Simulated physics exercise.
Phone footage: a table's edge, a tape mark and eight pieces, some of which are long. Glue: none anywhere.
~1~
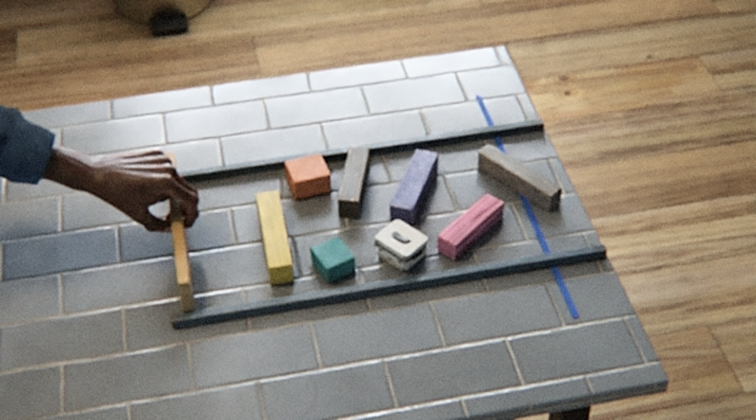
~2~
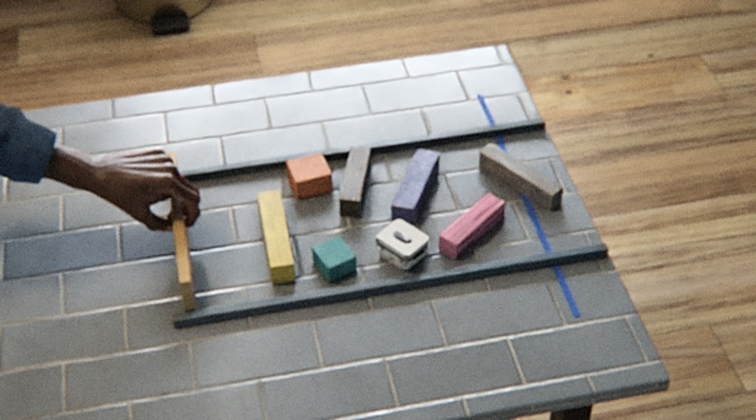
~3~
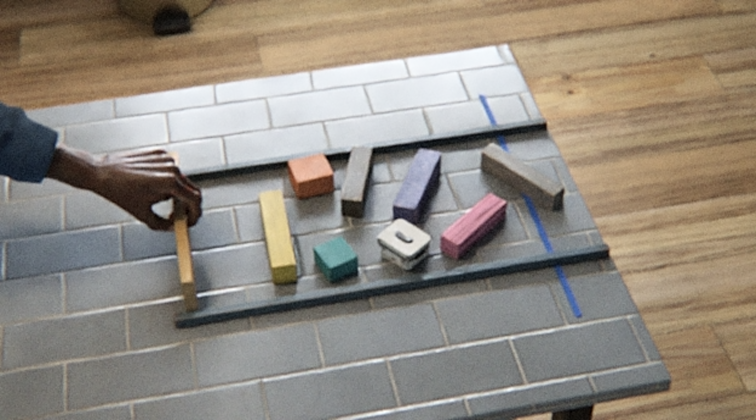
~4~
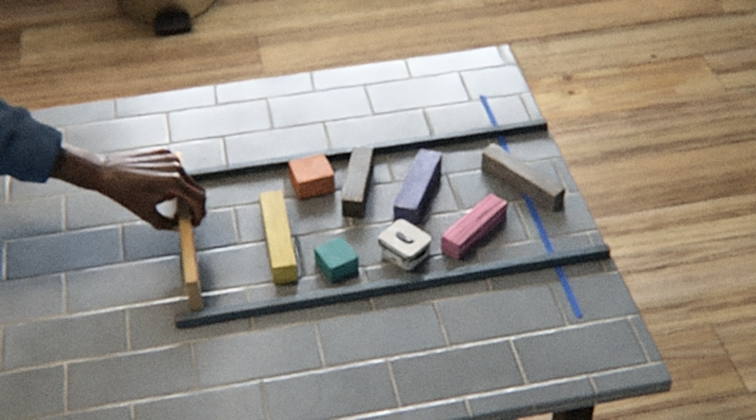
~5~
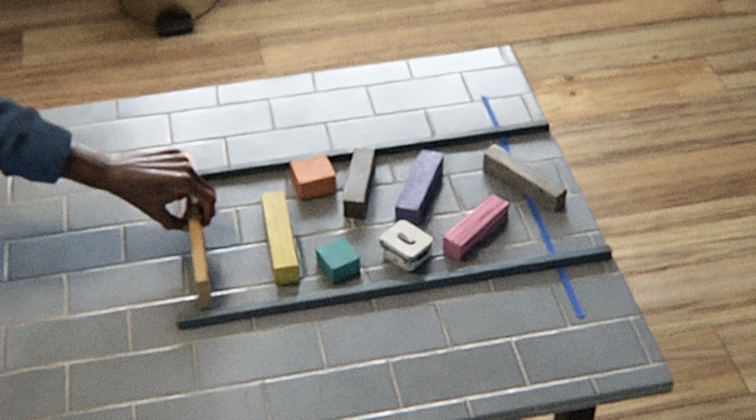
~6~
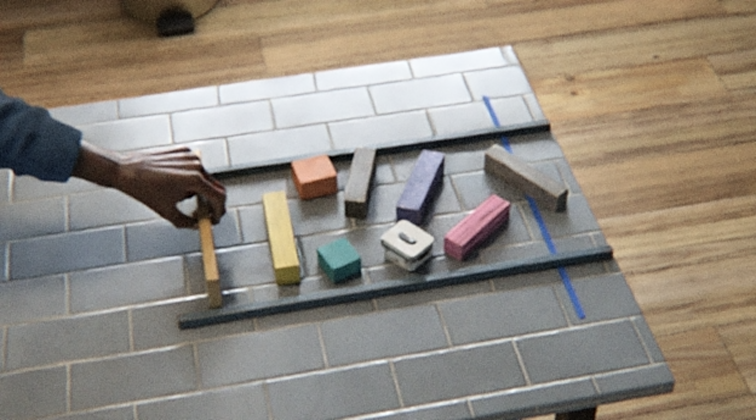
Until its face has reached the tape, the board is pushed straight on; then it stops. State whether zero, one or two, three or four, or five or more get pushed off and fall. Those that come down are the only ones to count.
Most likely the ones that land below will number more than a pair, under five.
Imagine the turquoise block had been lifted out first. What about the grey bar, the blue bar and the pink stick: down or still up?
As for the grey bar, it is not retained; the blue bar is not retained; the pink stick is not retained.
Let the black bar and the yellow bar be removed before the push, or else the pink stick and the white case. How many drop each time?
Counts - first: 2; second: 2.
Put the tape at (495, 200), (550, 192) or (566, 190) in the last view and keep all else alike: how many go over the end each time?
Counts per try: 2; 6; 7.
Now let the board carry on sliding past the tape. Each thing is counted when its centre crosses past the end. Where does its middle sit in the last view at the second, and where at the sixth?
It sits around (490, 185) and after that around (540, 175).
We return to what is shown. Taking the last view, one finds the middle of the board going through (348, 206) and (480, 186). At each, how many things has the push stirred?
At the first spot 6, then 8.
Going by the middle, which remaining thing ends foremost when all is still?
Closest at the end: The black bar.
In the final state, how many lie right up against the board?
2 of them.
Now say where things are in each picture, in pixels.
Grey bar (519, 178); pink stick (471, 227); blue bar (414, 187); board (179, 231); tape (522, 195), in the first frame.
Pink stick (472, 226); turquoise block (334, 259), in the second frame.
Blue bar (417, 186); board (182, 230), in the third frame.
Grey bar (522, 177); yellow bar (278, 236), in the fourth frame.
Pink stick (476, 227); white case (407, 247), in the fifth frame.
Grey bar (525, 178); pink stick (477, 227); blue bar (421, 187); board (205, 228); tape (529, 195), in the sixth frame.
Early on, none off yet; grey bar at rest near (525, 178); pink stick at rest near (477, 227); blue bar at rest near (421, 187).
A while later, none off yet; grey bar at rest near (525, 178); pink stick travelled a little near (513, 224); blue bar travelled a little near (459, 185).
Further along, none off yet; grey bar travelled about its own width near (584, 176); pink stick travelled about its own width near (585, 209); blue bar travelled about its own width near (539, 175).
Finally, the number that fall off is three or four; lost, white case, blue bar, pink stick and grey bar.
